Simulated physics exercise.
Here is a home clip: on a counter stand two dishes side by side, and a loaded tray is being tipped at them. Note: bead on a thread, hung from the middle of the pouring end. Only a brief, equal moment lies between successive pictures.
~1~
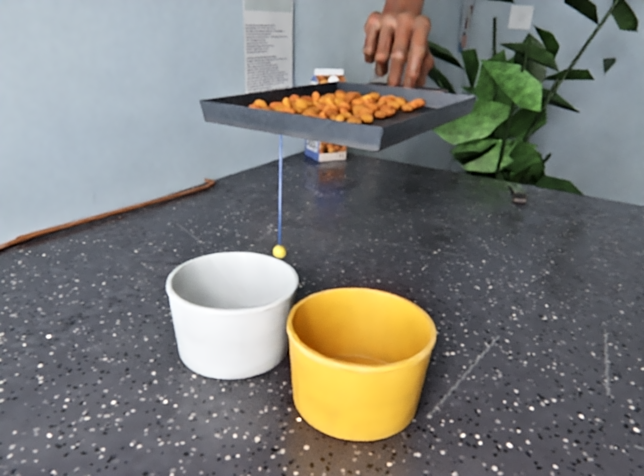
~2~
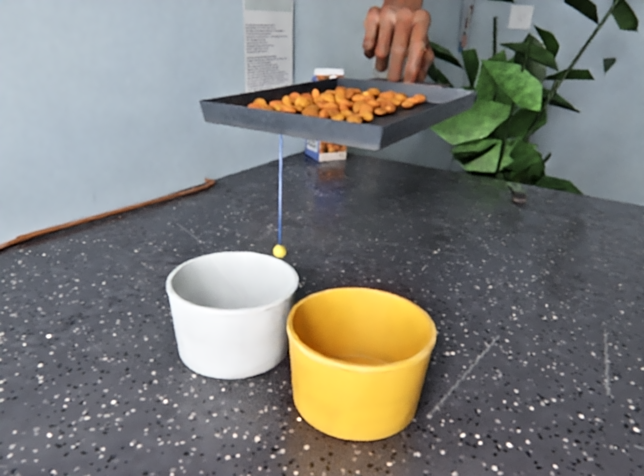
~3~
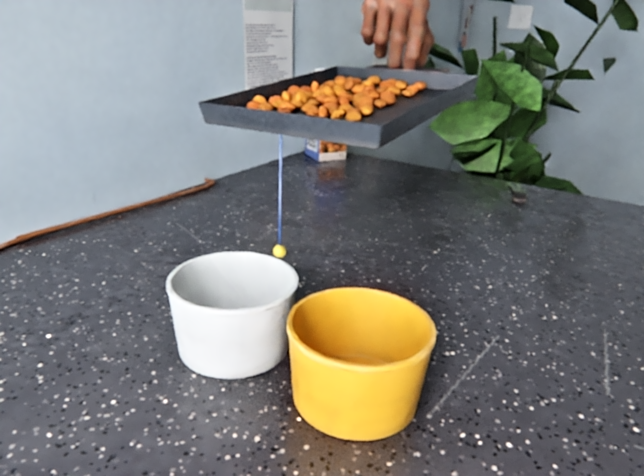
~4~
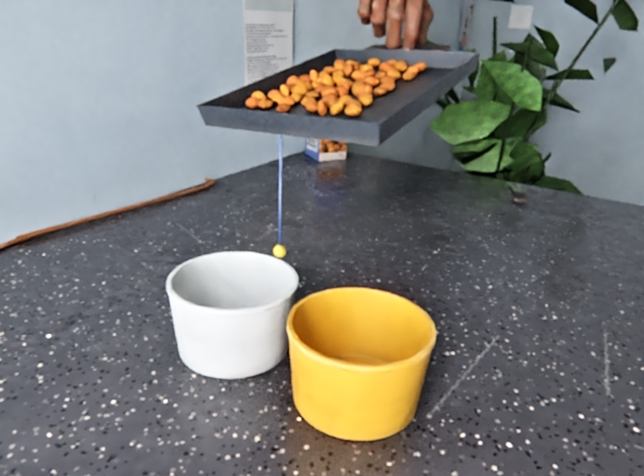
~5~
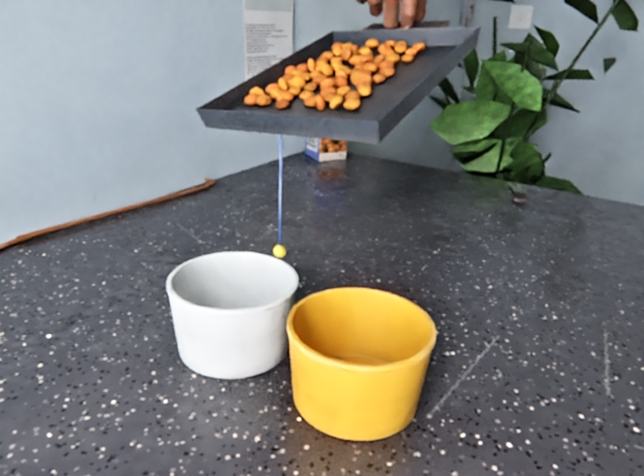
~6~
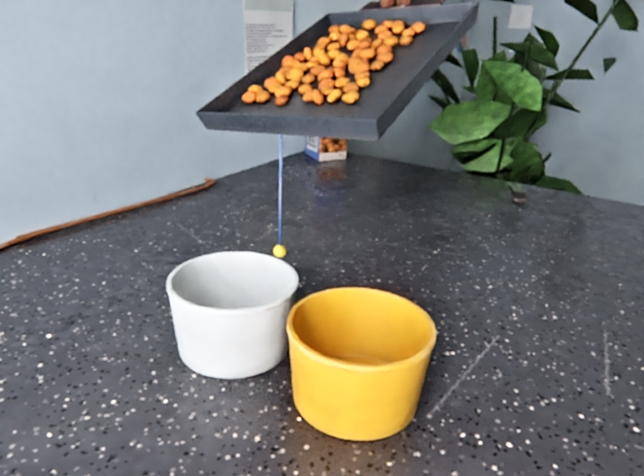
A dark tray loaded with small orange-brown bits started out nearly level, then a hand raised its far side, tilting it more and more steeply above a white dish and a yellow one.
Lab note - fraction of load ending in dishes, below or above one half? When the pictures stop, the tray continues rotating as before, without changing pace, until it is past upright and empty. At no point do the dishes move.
Above one half.
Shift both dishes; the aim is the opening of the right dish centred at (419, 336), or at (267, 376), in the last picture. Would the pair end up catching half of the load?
Short of half and then Short of half.
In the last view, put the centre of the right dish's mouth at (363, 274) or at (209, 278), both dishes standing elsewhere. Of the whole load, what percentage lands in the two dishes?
Trial 1 near 10 percent, trial 2 near 80 percent.
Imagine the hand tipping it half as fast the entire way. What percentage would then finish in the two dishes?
Close to 60 in a hundred.
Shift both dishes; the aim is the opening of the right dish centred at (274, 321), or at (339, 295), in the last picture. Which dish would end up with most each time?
The first try: The dish on the left. The second: The left dish.
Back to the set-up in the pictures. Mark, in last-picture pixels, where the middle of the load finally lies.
Near pixel (214, 334).
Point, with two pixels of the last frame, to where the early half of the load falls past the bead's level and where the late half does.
About (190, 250), and after that about (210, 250).
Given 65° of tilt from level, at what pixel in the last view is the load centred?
Roughly (243, 105).
Just after the last frame, tray tipped steeply; almost all on the tray; about a tenth in the air.
A moment on, tray tipped past a quarter turn; roughly a third on the tray; roughly a third in the left dish; roughly a quarter outside both; about a tenth in the air.
Further on, tray tipped past a quarter turn; roughly two thirds in the left dish; roughly a third outside both.
When it is over, tray tipped past a quarter turn; not one in the right dish; roughly two thirds in the left dish; roughly a third outside both.
